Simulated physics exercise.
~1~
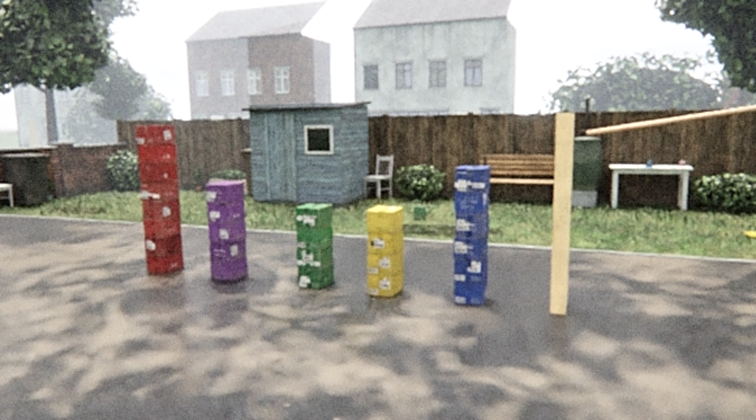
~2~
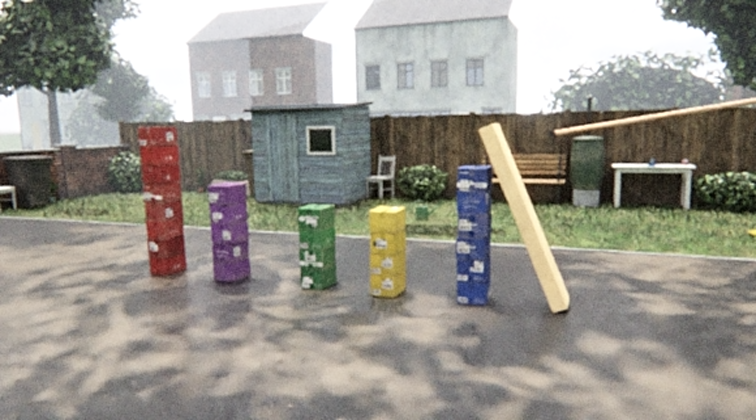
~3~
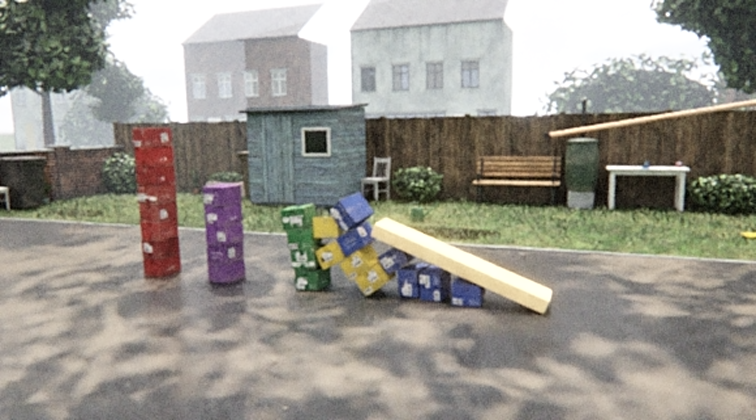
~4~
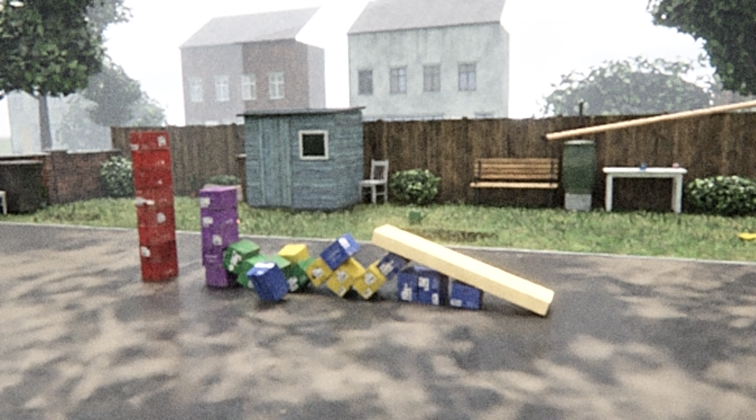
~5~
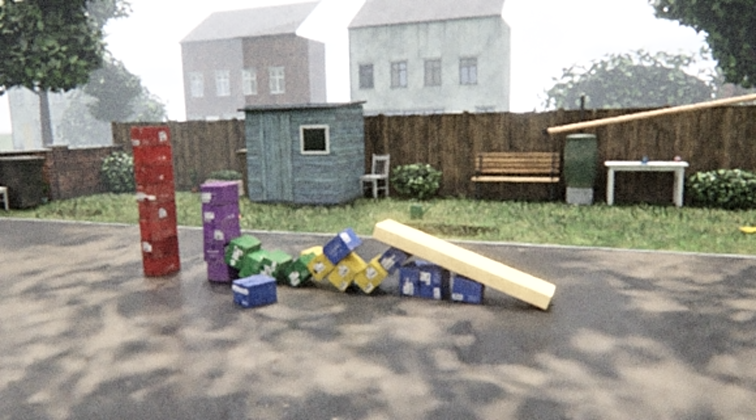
At the start, five single columns of parcels in red, purple, green, yellow and blue stand in a row on a paved yard, with a pale board upright at the right end. The board tips left toward the blue column. It knocks the blue column over, and the blue parcels tumble into the yellow pile, which leans against the green one. The yellow and green columns then collapse leftward, while one blue parcel drops in front. At the end, the board lies slanted over fallen blue parcels, the green heap reaches the purple column, and the purple and red columns still stand.
